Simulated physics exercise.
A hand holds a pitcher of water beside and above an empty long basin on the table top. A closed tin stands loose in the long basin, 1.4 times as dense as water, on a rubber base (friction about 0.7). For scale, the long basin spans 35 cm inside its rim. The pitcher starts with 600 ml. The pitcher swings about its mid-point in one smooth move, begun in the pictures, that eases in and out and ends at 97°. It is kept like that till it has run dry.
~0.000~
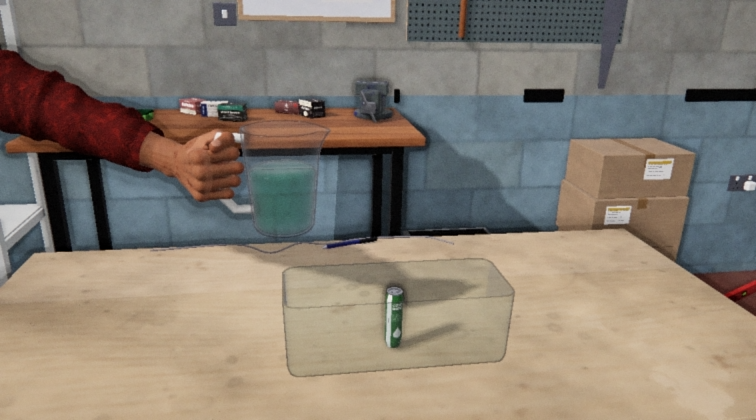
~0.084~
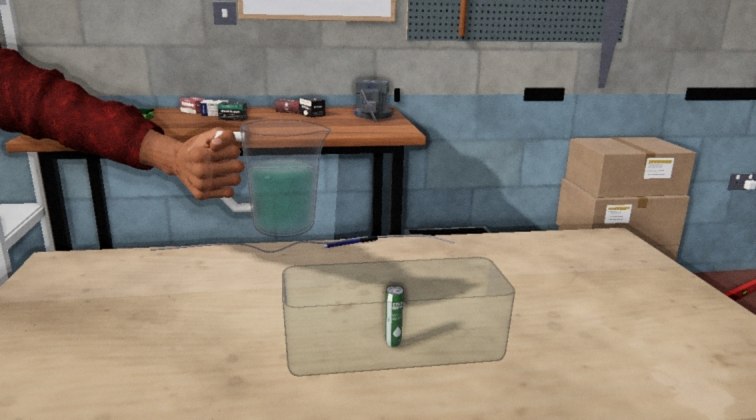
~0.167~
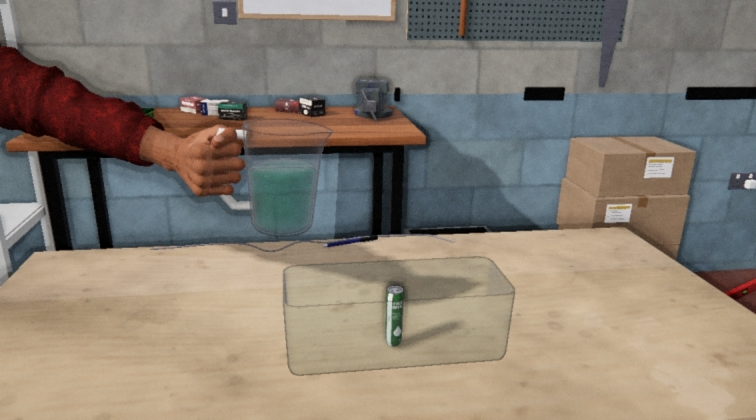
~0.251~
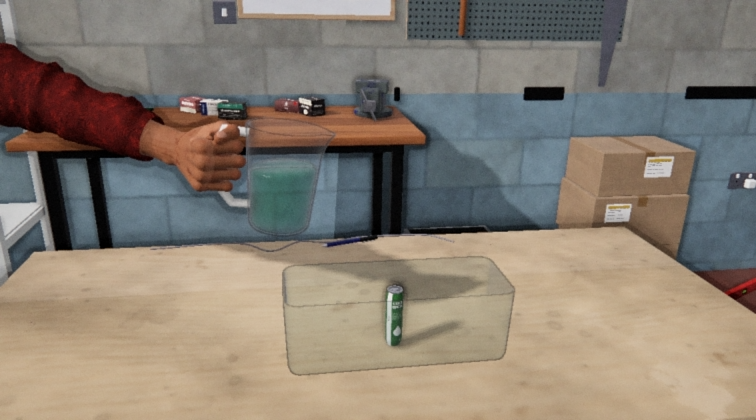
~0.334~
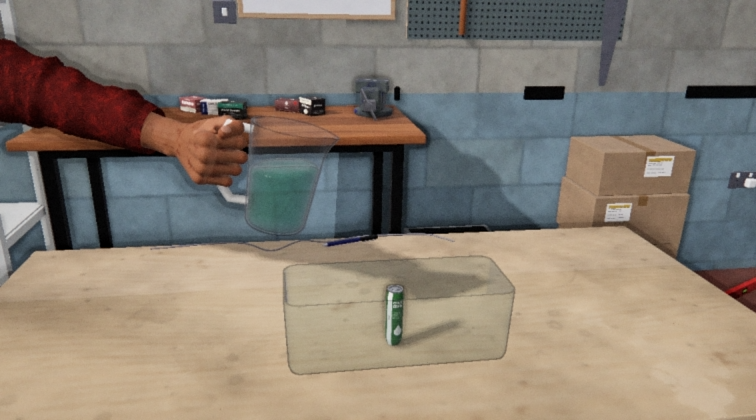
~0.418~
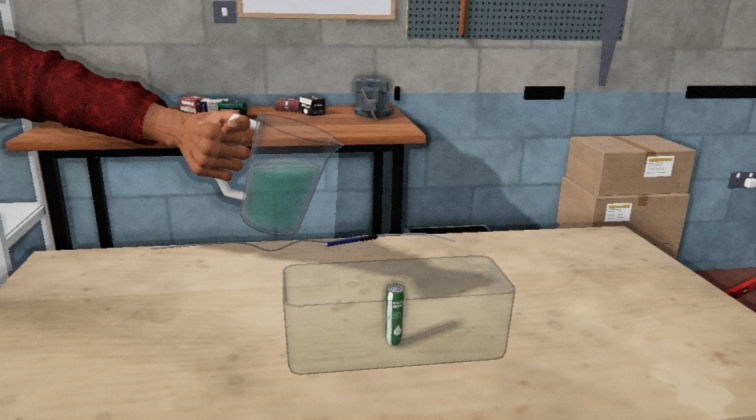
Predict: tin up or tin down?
It goes over.
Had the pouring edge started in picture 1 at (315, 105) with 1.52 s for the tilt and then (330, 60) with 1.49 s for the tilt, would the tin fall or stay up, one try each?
First it goes over; then it keeps standing.
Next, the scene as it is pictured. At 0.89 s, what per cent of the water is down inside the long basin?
About 0 per cent.
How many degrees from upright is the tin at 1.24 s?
About 0°.
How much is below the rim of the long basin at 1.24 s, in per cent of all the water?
Some 26 per cent.
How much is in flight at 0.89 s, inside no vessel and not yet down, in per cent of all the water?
About 3 per cent.
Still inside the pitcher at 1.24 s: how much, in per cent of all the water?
Some 52 per cent.
After 0.89 s the tilt is 63° and 97 per cent is still to pour; the tin stands where it began.
After 1.24 s the tilt is 90° and 51 per cent is still to pour; the tin stands where it began.
After 1.60 s the tilt is 97° and 9 per cent is still to pour; the tin leans 49°.
After 1.99 s the tilt is 97° and 1 per cent is still to pour; the tin lies on its side.
In the end the tin lies on its side.
